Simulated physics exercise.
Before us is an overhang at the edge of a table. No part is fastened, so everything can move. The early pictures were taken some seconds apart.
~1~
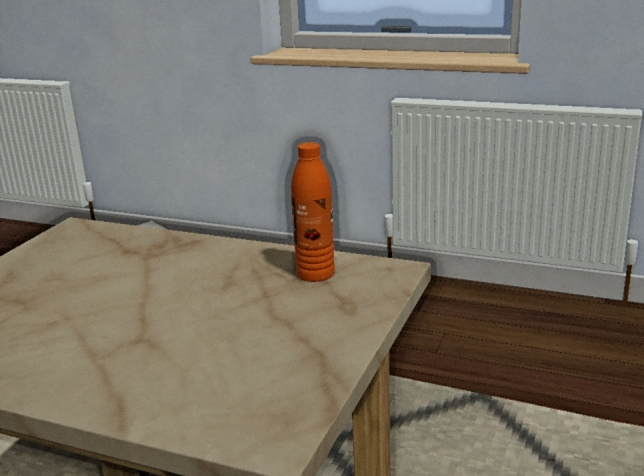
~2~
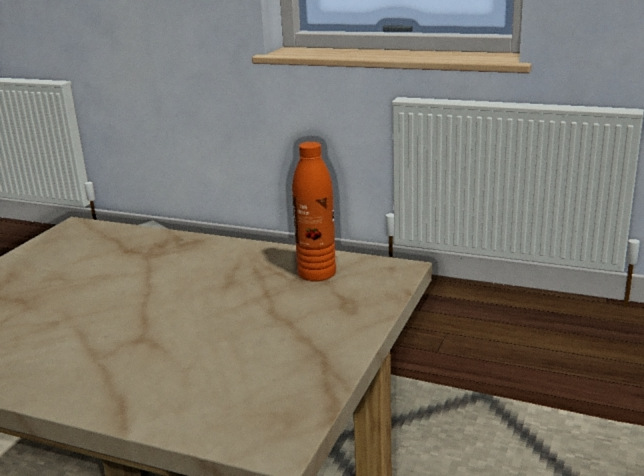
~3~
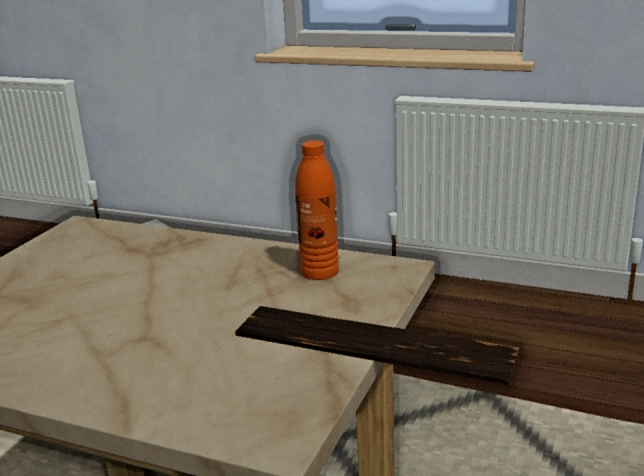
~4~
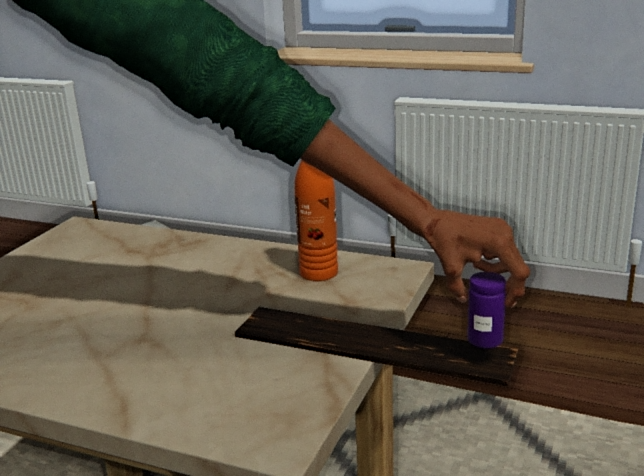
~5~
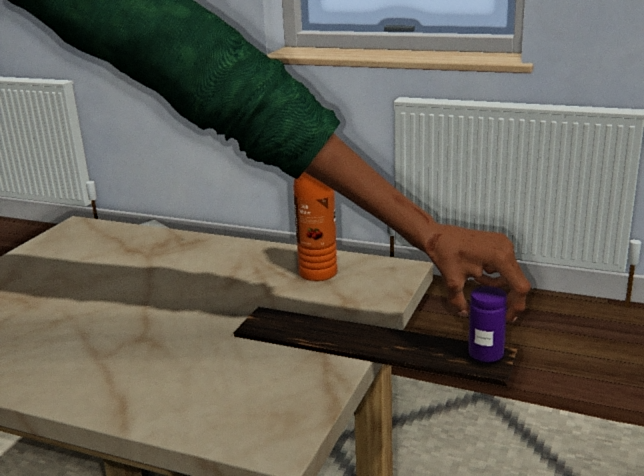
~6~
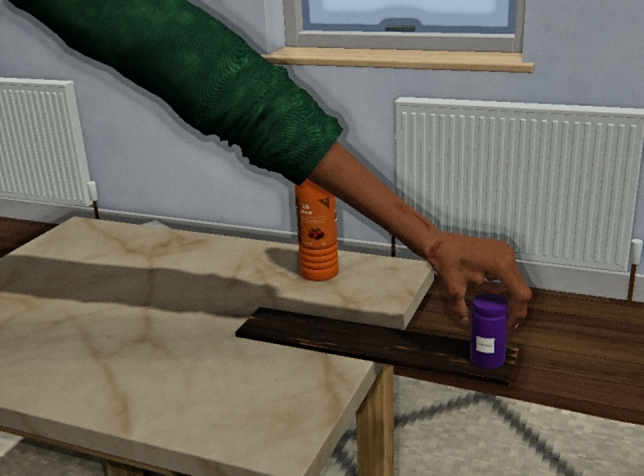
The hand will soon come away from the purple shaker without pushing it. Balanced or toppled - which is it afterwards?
Toppled.
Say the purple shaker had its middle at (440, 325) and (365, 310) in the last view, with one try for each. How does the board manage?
The first time it drops; the second time it does not fall.
Then, 0.50 s after the last picture, purple shaker and black board now down on the floor or falling.
Then, 0.70 s after the last picture, things are still on the move.
By the end, down on the floor or falling, purple shaker and black board; orange bottle in place. The board comes down.
